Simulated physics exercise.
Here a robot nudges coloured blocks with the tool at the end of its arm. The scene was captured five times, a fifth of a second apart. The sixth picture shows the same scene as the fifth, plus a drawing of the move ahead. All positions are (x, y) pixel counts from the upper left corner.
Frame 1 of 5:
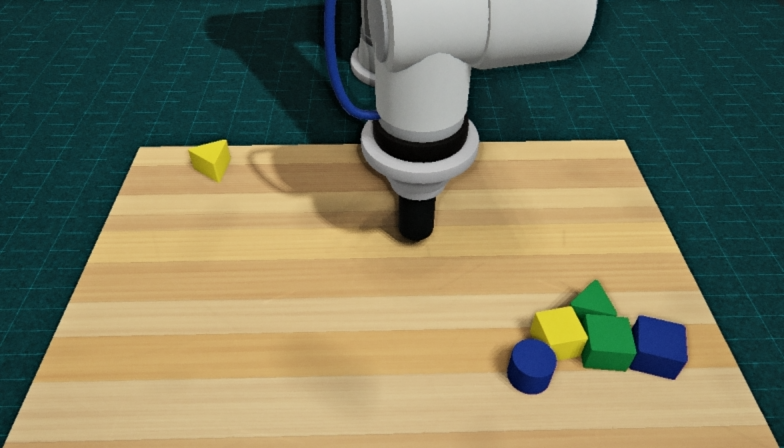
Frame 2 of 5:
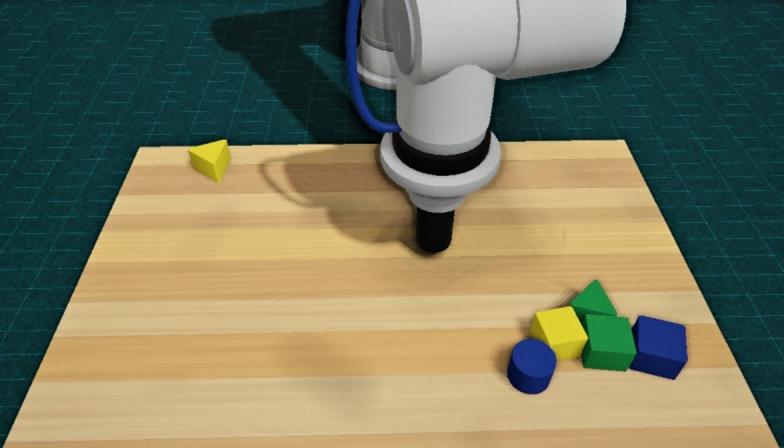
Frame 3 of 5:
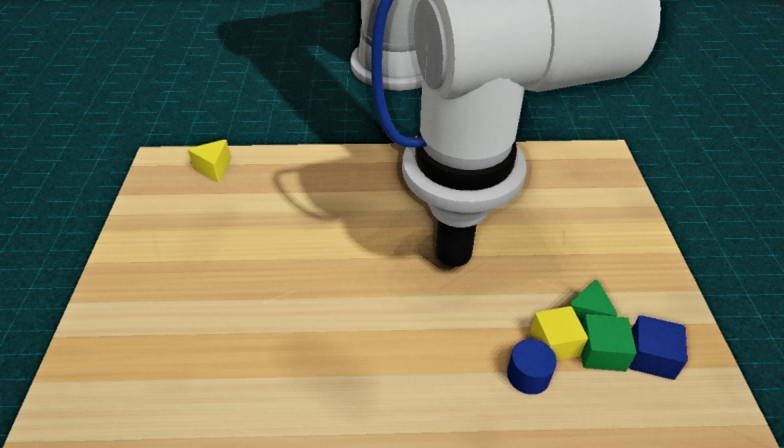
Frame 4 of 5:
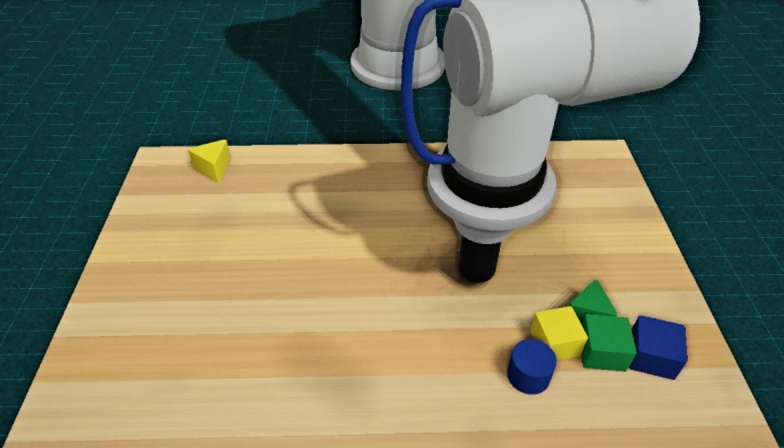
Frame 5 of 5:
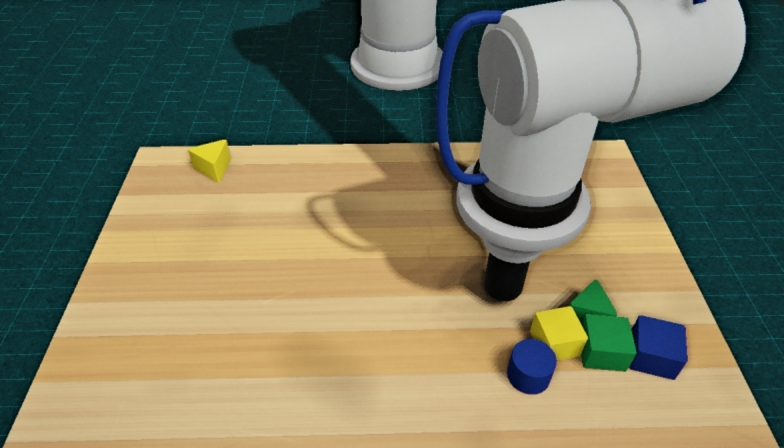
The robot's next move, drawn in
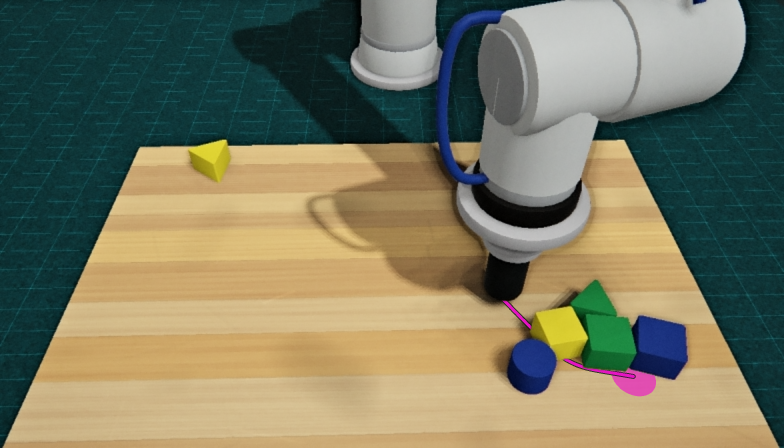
A robot arm moves its black tool right and nearer, close to the still blocks.
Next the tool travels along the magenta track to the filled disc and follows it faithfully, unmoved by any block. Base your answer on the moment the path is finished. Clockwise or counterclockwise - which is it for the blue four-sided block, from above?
The block spins anticlockwise.
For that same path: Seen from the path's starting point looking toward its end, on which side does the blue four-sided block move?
Shifts left.
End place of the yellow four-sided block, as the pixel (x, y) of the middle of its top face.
I'd place it at (607, 391), taking the centre of its top.
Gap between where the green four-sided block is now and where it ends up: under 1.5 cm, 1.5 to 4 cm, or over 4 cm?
It moves quite far, over 4 cm.
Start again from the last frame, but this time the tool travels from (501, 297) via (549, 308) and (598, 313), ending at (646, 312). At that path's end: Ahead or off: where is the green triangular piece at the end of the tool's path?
When the path ends, it will sit ahead of the tool.
Path on the board, from (501, 297) over (535, 332) and (577, 365) to (634, 376).
What follows on the original path. One third of the way, tool at (538, 322); yellow four-sided block at (569, 343), turned 15° anticlockwise; green four-sided block at (616, 336).
Two thirds of the way, tool at (581, 356); yellow four-sided block at (600, 385); green four-sided block at (627, 340); blue four-sided block at (672, 337), turned 20° anticlockwise.
At the end, tool at (639, 367); blue round block in place; yellow four-sided block at (607, 391), turned 20° clockwise; green four-sided block at (681, 345), turned 30° anticlockwise; blue four-sided block at (715, 329), turned 40° anticlockwise.
